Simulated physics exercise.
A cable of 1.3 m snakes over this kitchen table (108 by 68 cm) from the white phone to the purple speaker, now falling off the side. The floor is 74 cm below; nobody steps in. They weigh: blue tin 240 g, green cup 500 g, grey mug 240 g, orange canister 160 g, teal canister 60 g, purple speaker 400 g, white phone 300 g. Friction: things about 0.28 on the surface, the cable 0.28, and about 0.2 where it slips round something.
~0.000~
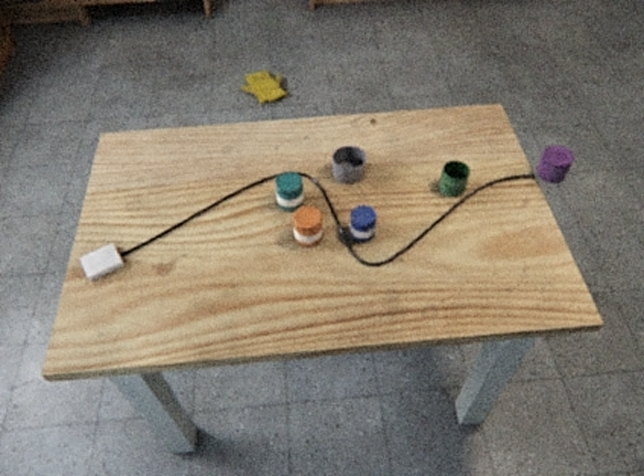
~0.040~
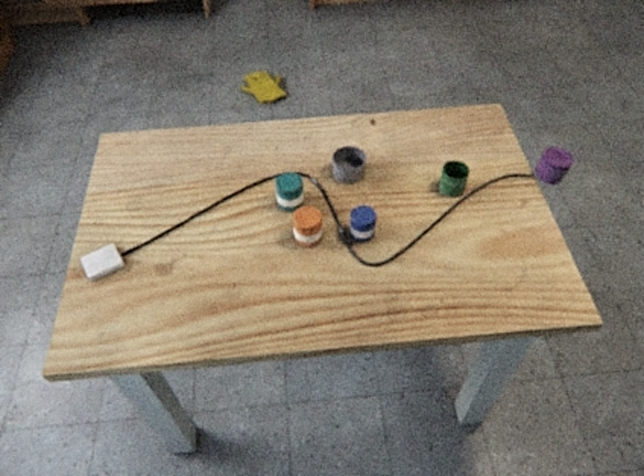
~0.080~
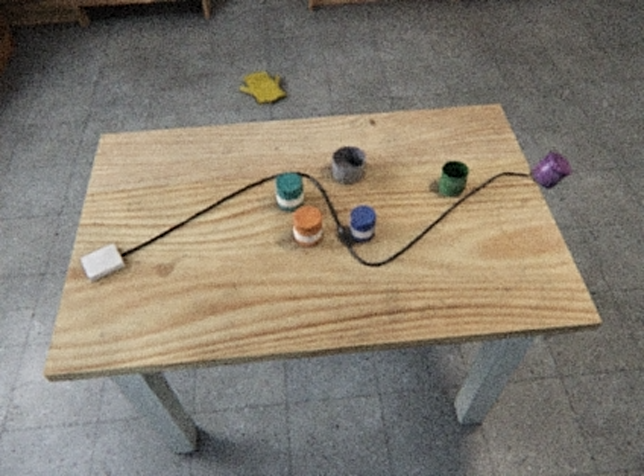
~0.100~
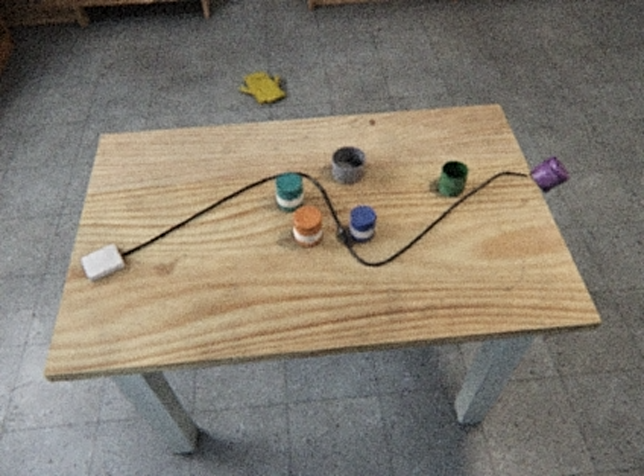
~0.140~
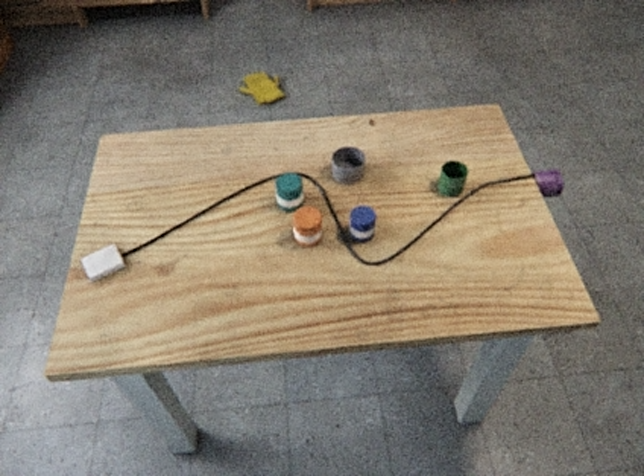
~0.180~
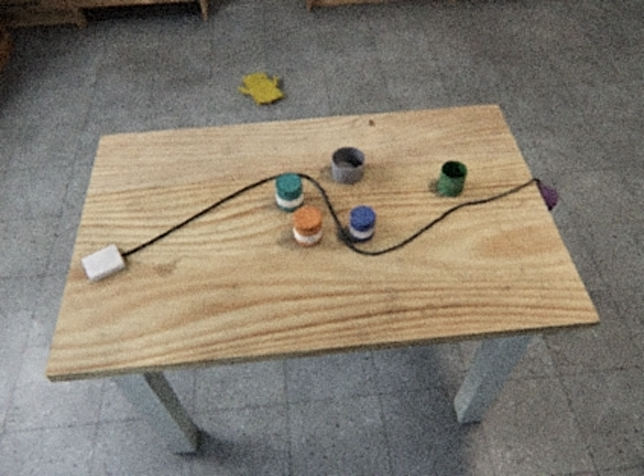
A small purple cylinder attached to a black cable tips over the right edge of a wooden table and drops mostly out of sight, drawing the cable slightly rightward, while the white box, cups and canisters stay still.
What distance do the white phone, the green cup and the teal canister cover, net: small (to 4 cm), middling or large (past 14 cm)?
Result: White phone travels a long way, green cup hardly moves, teal canister reaches the top band.
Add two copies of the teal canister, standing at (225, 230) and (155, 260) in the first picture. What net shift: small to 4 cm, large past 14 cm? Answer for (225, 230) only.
There: Large.
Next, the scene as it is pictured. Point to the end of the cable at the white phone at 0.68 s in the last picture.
Around (278, 240).
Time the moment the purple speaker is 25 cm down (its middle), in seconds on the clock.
That is: 0.28 s.
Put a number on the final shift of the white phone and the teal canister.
About: White phone 50 cm, teal canister off the top.
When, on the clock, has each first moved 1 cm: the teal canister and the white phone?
Teal canister 0.28 s, white phone 0.36 s.
At 0.4 s, the cable's tail end at (166, 258); teal canister on its side, 24 cm off its start, white phone 9 cm off its start, blue tin 9 cm off its start.
At 0.7 s, the cable's tail end at (278, 240); teal canister on its side, 49 cm off its start, white phone 34 cm off its start, purple speaker over the edge.
At 0.9 s, the cable's tail end at (345, 218); teal canister over the edge, white phone 50 cm off its start at (332, 223), purple speaker over the edge.
At 1.2 s, the cable's tail end at (351, 217); teal canister over the edge, white phone 52 cm off its start, purple speaker over the edge.
At 2.4 s, the cable's tail end at (351, 217); teal canister over the edge, white phone 52 cm off its start at (338, 223), green cup 0 cm off its start at (455, 170), purple speaker over the edge.
